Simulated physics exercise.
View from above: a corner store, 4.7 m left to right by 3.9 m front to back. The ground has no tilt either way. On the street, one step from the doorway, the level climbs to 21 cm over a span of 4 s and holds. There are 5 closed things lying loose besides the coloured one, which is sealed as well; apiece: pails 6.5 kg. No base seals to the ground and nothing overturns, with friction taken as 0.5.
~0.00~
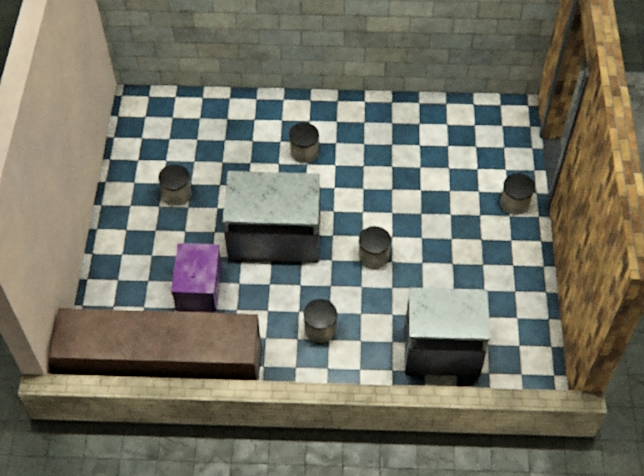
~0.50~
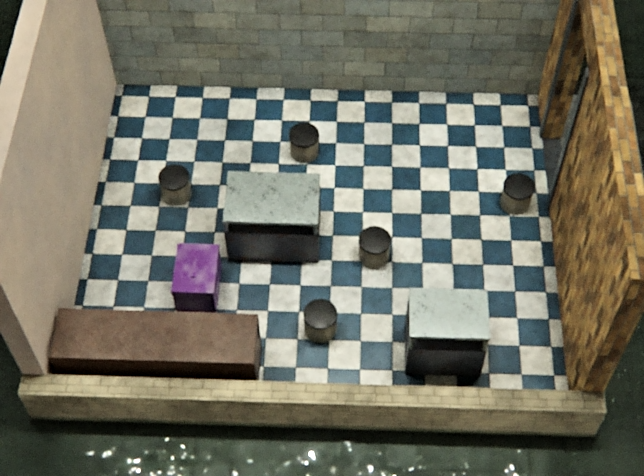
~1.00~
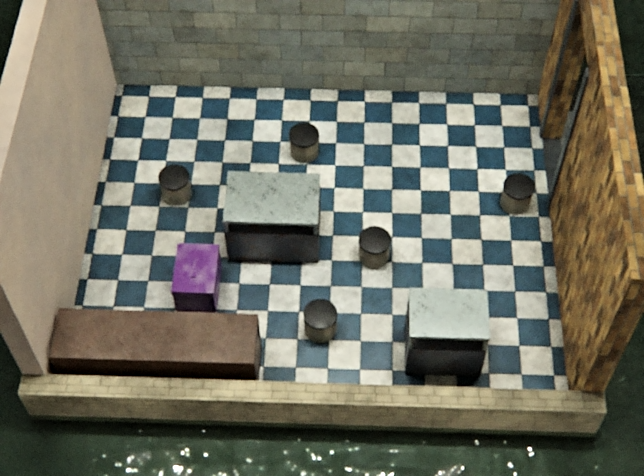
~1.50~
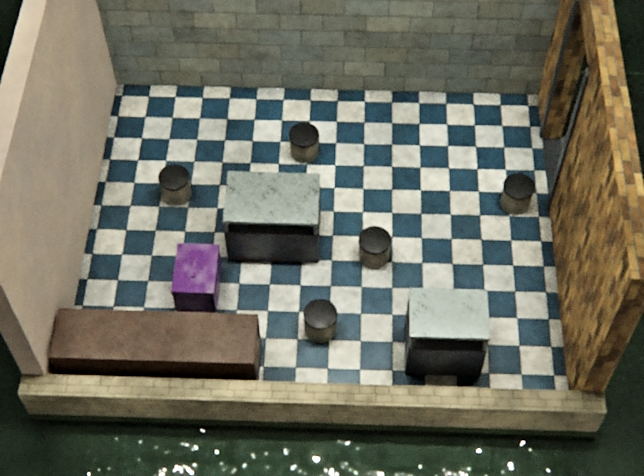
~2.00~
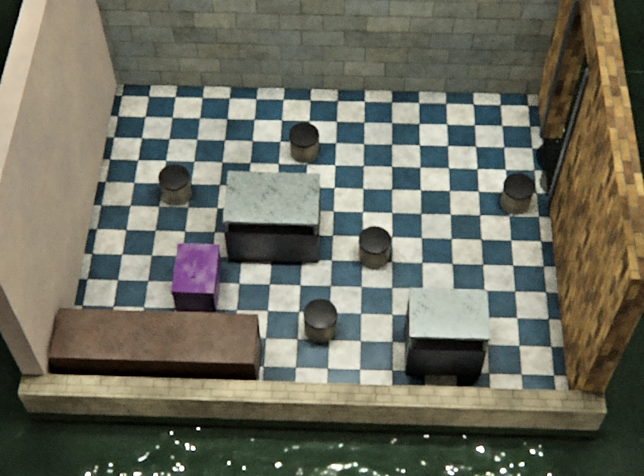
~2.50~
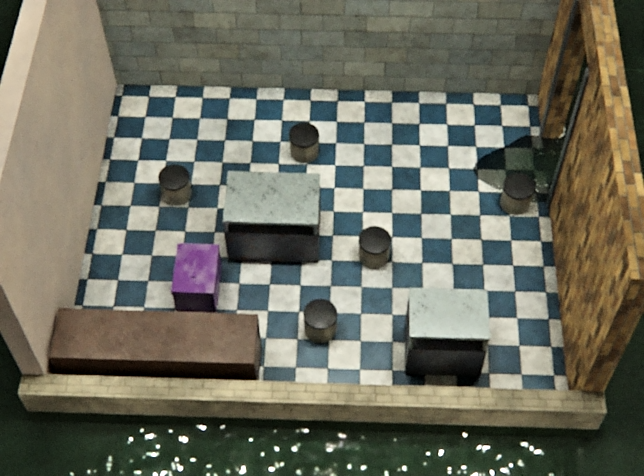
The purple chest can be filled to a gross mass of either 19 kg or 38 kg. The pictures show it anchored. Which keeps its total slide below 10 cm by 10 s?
The lighter filling is enough.
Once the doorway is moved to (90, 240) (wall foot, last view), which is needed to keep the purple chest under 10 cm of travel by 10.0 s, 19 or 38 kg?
Answer: Only the upper mass works.
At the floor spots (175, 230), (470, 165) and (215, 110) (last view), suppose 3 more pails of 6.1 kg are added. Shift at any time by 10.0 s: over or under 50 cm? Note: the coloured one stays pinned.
Listed in order, they go beneath the bar, over the bar, over the bar.
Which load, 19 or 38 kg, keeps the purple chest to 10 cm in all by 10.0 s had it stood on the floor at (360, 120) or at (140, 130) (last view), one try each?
First try the heavier suffices, second try the heavier suffices.
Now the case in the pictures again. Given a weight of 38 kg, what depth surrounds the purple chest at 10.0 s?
Close to 5 cm deep.
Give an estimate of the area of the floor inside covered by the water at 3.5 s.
I'd estimate close to 2.5 m2.
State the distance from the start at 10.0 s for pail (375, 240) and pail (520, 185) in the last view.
Respectively 0 and 20 centimetres.
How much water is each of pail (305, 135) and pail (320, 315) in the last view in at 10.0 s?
8 and 2 cm.
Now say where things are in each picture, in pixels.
The first frame shows the purple chest at (195, 268), on the bottom; water covers 0.0 m2; 0 of 6 have shifted.
The second frame shows the purple chest at (195, 268) rests on the ground; water covers 0.0 m2; 0 of 6 have shifted.
The third frame shows the purple chest at (195, 268), on the bottom; 0.0 m2 under water; 0 of 6 have shifted.
The fourth frame shows the purple chest at (195, 268) rests on the ground; water covers 0.0 m2; 0 of 6 have shifted.
The fifth frame shows the purple chest at (195, 268) rests on the ground; water covers 0.0 m2; 0 of 6 have shifted.
The sixth frame shows the purple chest at (195, 268), on the bottom; 0.4 m2 under water; 0 of 6 have shifted.
After 3.5 s the purple chest would be 0 cm from its start with 19 kg and 0 cm from its start with 38 kg; 0 cm of water round it then.
After 4.5 s the purple chest would be 0 cm from its start with 19 kg and 0 cm from its start with 38 kg; 0 cm of water round it then.
After 7.0 s the purple chest would be 0 cm from its start with 19 kg and 0 cm from its start with 38 kg; 0 cm of water round it then.
After 10.0 s the purple chest would be 0 cm from its start with 19 kg and 0 cm from its start with 38 kg; 5 cm of water round it then.
